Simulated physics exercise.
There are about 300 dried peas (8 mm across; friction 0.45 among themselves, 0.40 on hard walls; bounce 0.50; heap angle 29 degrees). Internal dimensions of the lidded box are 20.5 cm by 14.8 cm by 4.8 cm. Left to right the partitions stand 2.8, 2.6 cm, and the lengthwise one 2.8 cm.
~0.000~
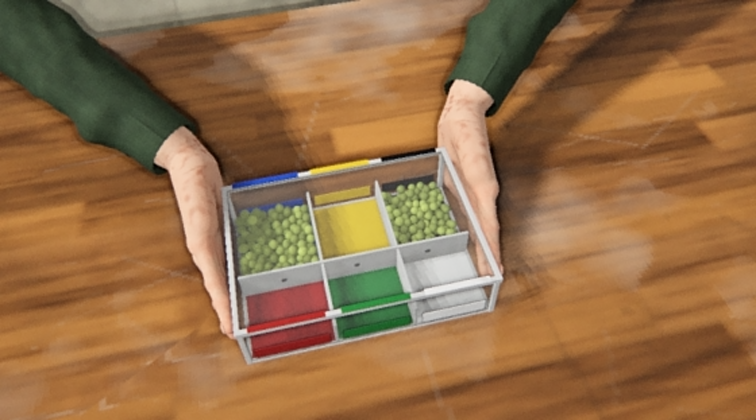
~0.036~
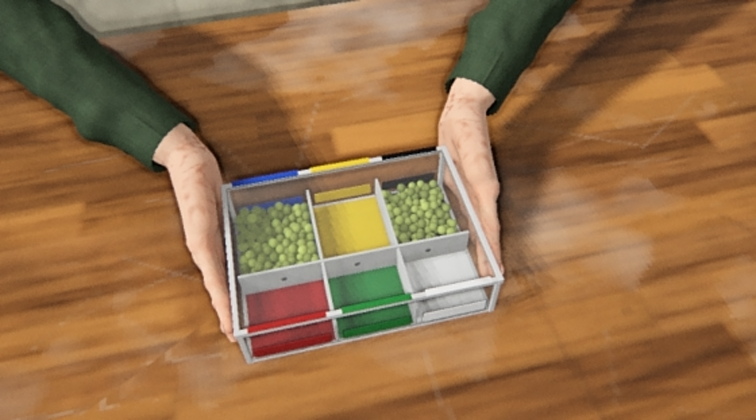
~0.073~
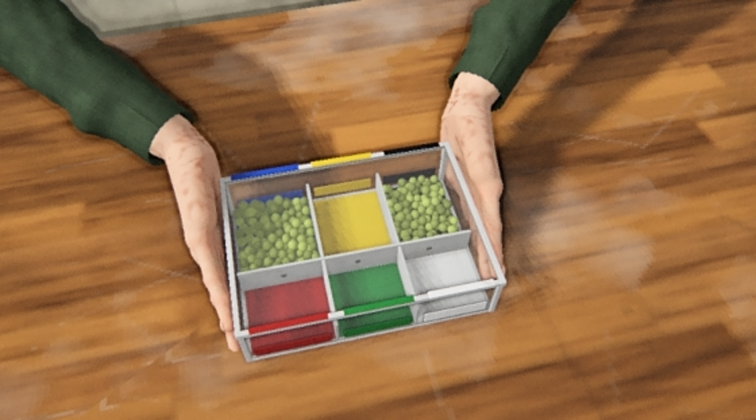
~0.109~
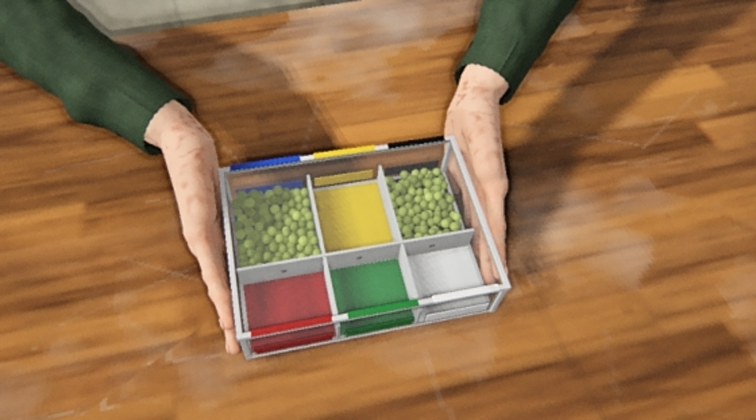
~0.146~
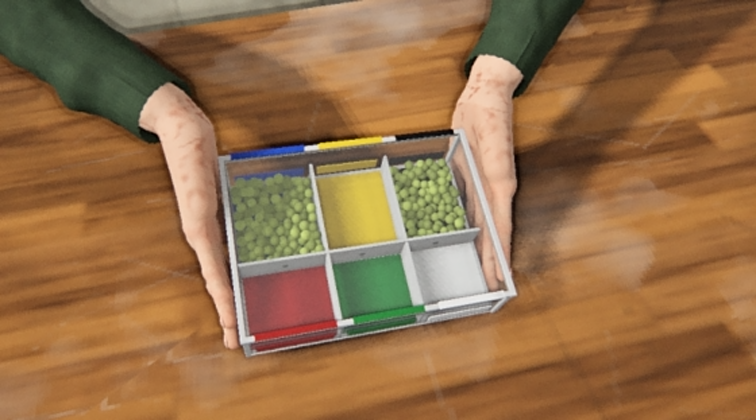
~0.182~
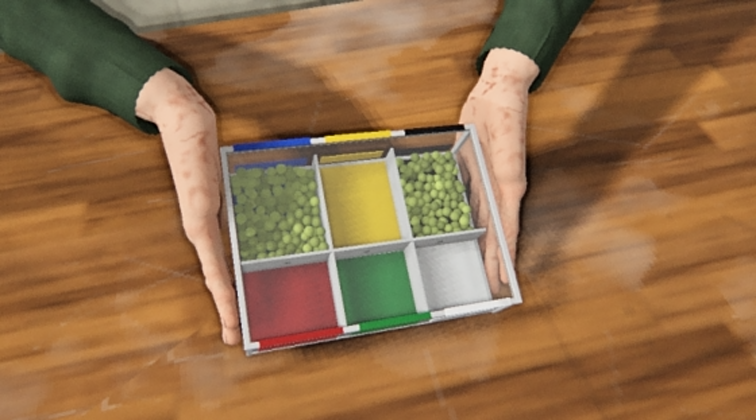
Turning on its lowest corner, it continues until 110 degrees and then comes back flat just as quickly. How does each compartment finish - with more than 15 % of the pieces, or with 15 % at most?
Red compartment: More than 15 %, blue compartment: At most 15 %, green compartment: More than 15 %, yellow compartment: At most 15 %, white compartment: More than 15 %, black compartment: At most 15 %.
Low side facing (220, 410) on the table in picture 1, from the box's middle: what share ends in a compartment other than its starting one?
That comes to around 55 per cent.
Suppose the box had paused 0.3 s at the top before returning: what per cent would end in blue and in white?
Result - blue: 0 %; white: 45 %.
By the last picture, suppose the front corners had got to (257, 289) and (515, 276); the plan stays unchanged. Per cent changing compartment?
In that case some 65 per cent.
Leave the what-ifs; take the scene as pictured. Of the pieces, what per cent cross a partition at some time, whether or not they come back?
About 85 %.
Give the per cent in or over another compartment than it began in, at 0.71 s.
At that moment it's some 50 per cent.
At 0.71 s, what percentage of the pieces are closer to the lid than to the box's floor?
Share: Approx. 80 %.
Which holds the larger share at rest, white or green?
It's the white one that holds more.
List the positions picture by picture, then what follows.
The first picture shows box tilt 0 degrees, front corners at (240, 332) and (496, 277); blue 65 %, black 35 %.
The second picture shows box tilt 1 degrees, front corners at (240, 332) and (497, 278).
The third picture shows box tilt 4 degrees, front corners at (241, 333) and (499, 281), lowest corner right front.
The fourth picture shows box tilt 10 degrees, front corners at (243, 334) and (504, 285), lowest corner right front.
The fifth picture shows box tilt 17 degrees, front corners at (246, 338) and (509, 292), lowest corner right front.
The sixth picture shows box tilt 24 degrees, front corners at (250, 344) and (515, 298), lowest corner right front; blue 65 %, black 35 %. Its pace works out near 195 degrees a second.
After 0.71 s, tilt 109 degrees; red 20 %, blue 30 %, green 10 %, yellow 5 %, white 15 %, black 20 %.
After 1.07 s, tilt 45 degrees; red 20 %, blue 10 %, green 25 %, white 35 %, black 5 %.
After 1.51 s, tilt 0 degrees; red 20 %, blue 10 %, green 25 %, white 35 %, black 5 %.
In the end, at 2.0 s, red 20 %, blue 10 %, green 25 %, yellow 0 %, white 35 %, black 5 %.
